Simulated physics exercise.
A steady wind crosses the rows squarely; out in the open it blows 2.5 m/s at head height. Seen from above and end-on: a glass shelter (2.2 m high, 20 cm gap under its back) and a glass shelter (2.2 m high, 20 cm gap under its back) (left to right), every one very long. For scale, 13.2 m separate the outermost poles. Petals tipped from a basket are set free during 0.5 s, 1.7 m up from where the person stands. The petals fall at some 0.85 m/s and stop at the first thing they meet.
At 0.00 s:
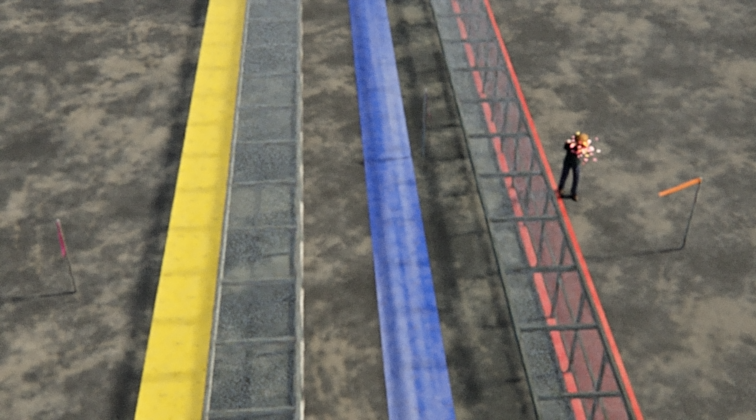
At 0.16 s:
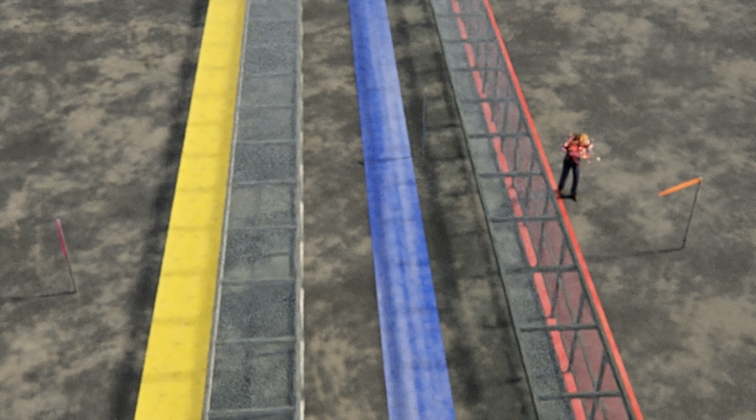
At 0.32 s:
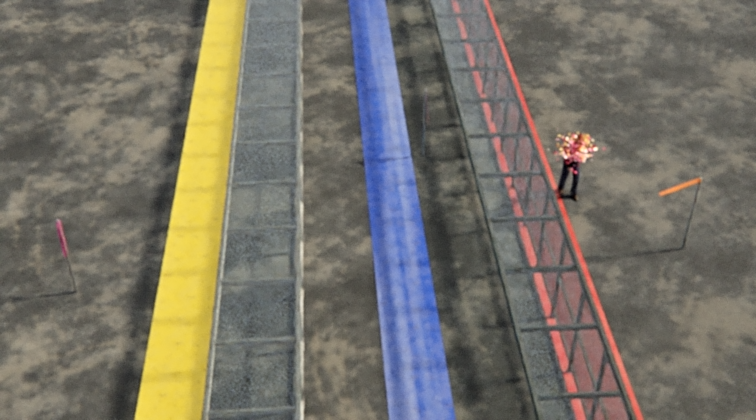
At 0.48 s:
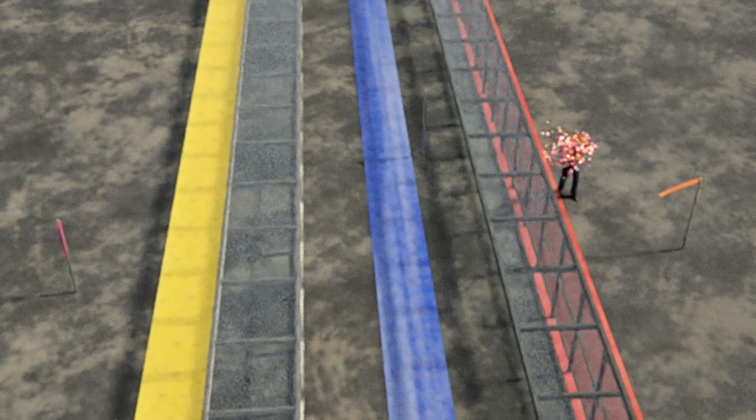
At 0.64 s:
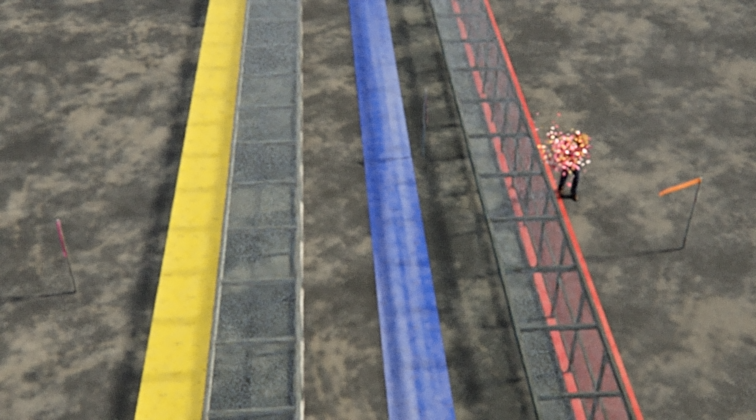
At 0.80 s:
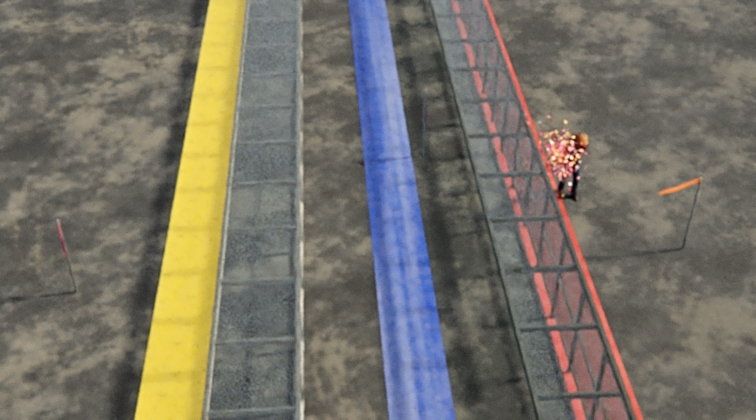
At first, a small cluster of pink and pale petals shows beside a person standing right of two long framed structures, near a ribbon streaming left, while the far-left ribbon hangs nearly straight. The petals then spread around the person's upper body and drift slightly left, with little else moving.
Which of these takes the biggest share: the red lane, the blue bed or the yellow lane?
It is red that catches most.
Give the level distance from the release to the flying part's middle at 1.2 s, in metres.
About 1.0 m.
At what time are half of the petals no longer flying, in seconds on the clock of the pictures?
At about 2.2 s.
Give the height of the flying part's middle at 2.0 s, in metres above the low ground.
Roughly 1.0 m up.
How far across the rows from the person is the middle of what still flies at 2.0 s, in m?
About 1.0 m.
After 1.2 s, 3 % is no longer flying here, and 0 % lies on the yellow lane, 0 % on the blue bed and 0 % on the red lane; the middle of what still flies is 1.4 m above the low ground, near (544, 162).
After 2.0 s, 44 % is no longer flying here, and 0 % lies on the yellow lane, 0 % on the blue bed and 28 % on the red lane; the middle of what still flies is 1.0 m above the low ground, near (531, 174).
After 3.5 s, 89 % is no longer flying here, and 0 % lies on the yellow lane, 0 % on the blue bed and 60 % on the red lane; the middle of what still flies is 2.3 m above the low ground, near (426, 129).
After 8.0 s, 97 % is no longer flying here, and 0 % lies on the yellow lane, 1 % on the blue bed and 62 % on the red lane.
After 45.0 s, 100 % is no longer flying here, and 1 % lies on the yellow lane, 2 % on the blue bed and 62 % on the red lane.
